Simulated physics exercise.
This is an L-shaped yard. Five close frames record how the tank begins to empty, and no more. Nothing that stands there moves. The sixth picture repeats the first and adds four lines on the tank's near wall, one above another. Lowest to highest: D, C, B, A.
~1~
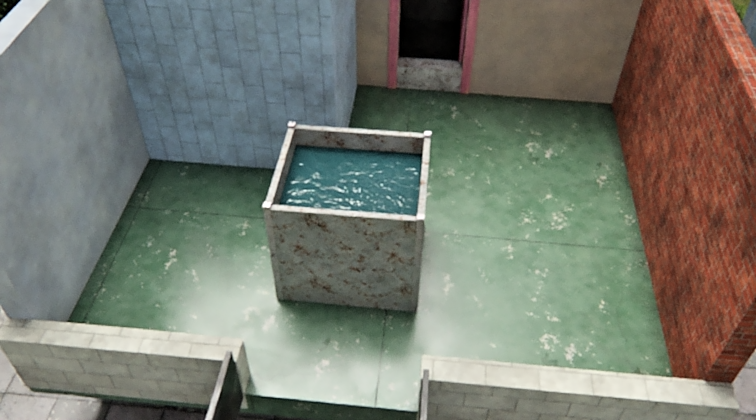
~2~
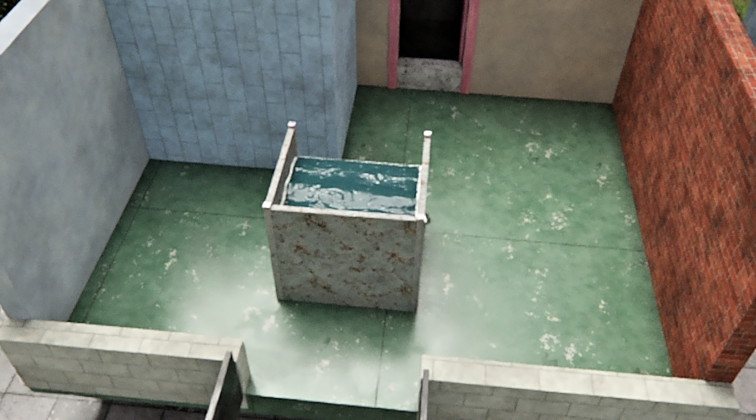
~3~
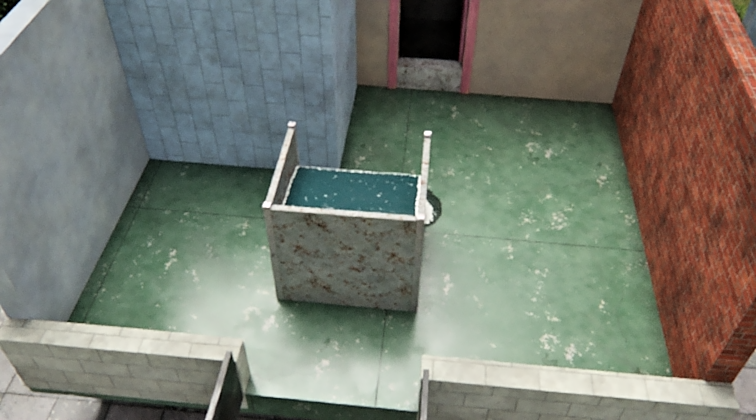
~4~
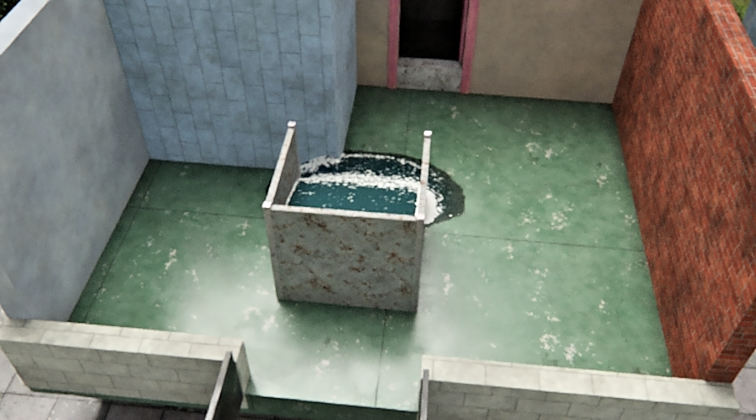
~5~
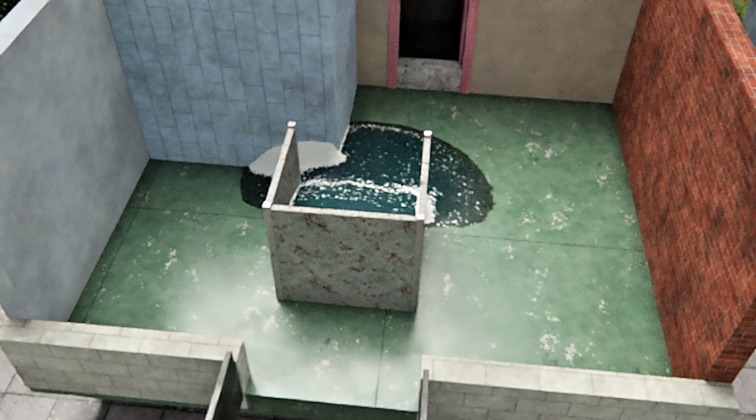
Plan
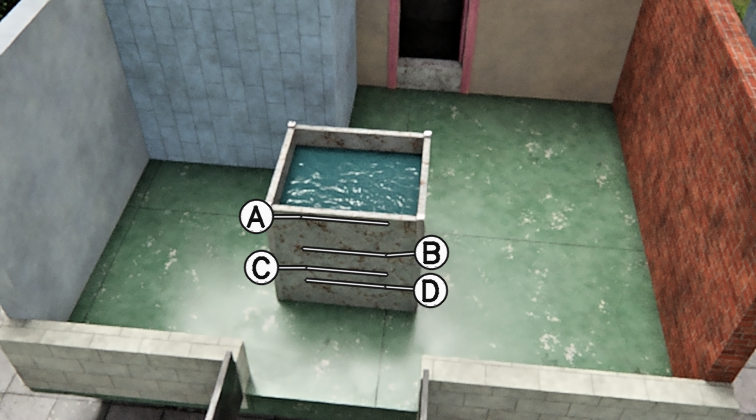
In a walled yard, a tank's back side opens and water spreads across the green ground.
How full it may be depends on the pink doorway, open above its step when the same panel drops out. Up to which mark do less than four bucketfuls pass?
B.
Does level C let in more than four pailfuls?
No.
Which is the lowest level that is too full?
The answer is A.
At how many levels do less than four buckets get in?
Three of them.
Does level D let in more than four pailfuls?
No, not at all.
On the marked copy, A at (343, 220); B at (345, 252); C at (345, 271); D at (346, 283); from the bottom up D, C, B, A.
Choosing A, about 11 bucketfuls get in.
Choosing B, a bucket or two gets in.
Choosing C, nothing gets over.
Choosing D, nothing gets over.
